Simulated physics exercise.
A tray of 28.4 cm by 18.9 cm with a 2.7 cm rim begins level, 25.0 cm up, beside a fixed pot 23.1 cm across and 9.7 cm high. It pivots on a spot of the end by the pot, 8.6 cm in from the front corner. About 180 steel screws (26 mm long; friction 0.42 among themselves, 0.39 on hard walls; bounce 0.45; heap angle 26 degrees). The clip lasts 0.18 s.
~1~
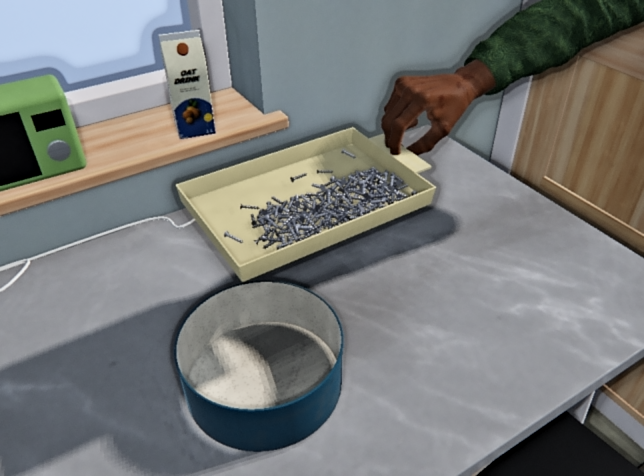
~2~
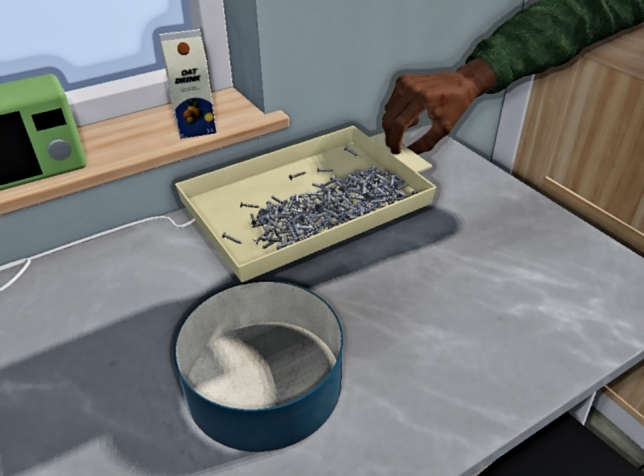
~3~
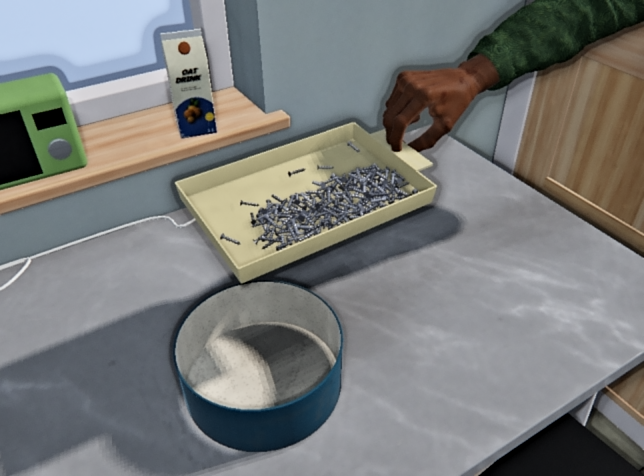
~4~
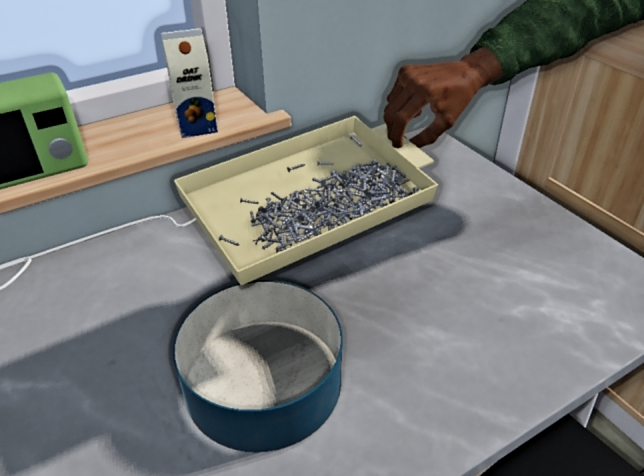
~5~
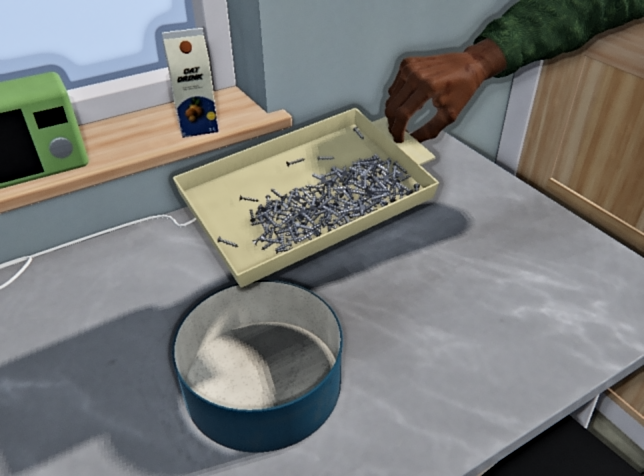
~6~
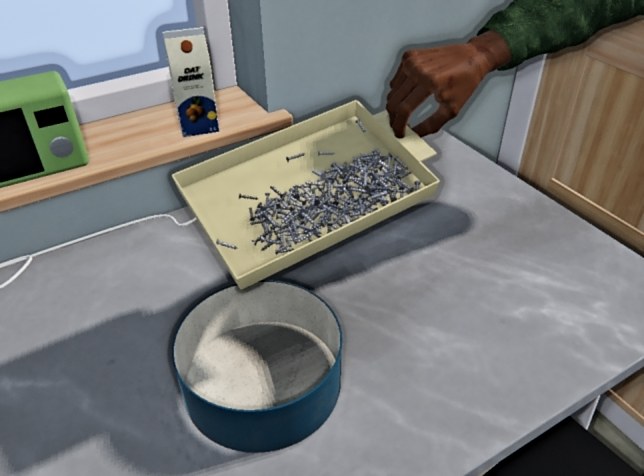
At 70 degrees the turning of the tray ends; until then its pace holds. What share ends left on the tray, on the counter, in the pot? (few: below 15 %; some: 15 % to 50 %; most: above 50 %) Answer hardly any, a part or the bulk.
Left on the tray: The bulk; on the counter: Hardly any; in the pot: A part.
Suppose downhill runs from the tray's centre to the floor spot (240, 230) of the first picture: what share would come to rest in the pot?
Some 20 per cent.
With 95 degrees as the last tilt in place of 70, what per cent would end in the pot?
In that case some 95 per cent.
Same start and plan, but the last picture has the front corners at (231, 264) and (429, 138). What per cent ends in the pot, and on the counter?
Pot 15, counter 55.
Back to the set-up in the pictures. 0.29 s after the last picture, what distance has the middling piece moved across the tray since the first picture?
Some 2 cm.
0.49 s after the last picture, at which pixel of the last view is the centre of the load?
Near (317, 231).
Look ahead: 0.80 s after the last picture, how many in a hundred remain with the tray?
Roughly 85 per cent.
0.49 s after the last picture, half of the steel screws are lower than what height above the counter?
Some 26 cm.
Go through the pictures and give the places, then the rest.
Tray tilt 0 degrees, front corners at (240, 264) and (433, 187); middle of the pieces at (336, 204); pot at (259, 338), in the first frame.
Tray tilt 1 degrees, front corners at (240, 265) and (433, 187); middle of the pieces at (336, 203), in the second frame.
Tray tilt 2 degrees, front corners at (239, 266) and (434, 186); middle of the pieces at (336, 202), in the third frame.
Tray tilt 5 degrees, front corners at (239, 269) and (435, 184), lowest corner left front; middle of the pieces at (336, 201), in the fourth frame.
Tray tilt 8 degrees, front corners at (239, 273) and (436, 182), lowest corner left front; middle of the pieces at (336, 199), in the fifth frame.
Tray tilt 12 degrees, front corners at (238, 276) and (437, 180), lowest corner left front; middle of the pieces at (336, 197); pot at (258, 338), in the sixth frame.
Then, 0.29 s after the last picture, tilt 40 degrees; the tray holds 100 %, the pot 0 %.
Then, 0.49 s after the last picture, tilt 60 degrees; the tray holds 100 %, the pot 0 %.
Then, 0.80 s after the last picture, tilt 70 degrees; the tray holds 85 %, the pot 10 %.
In the end, tray 70 %, counter 5 %, pot 25 %.
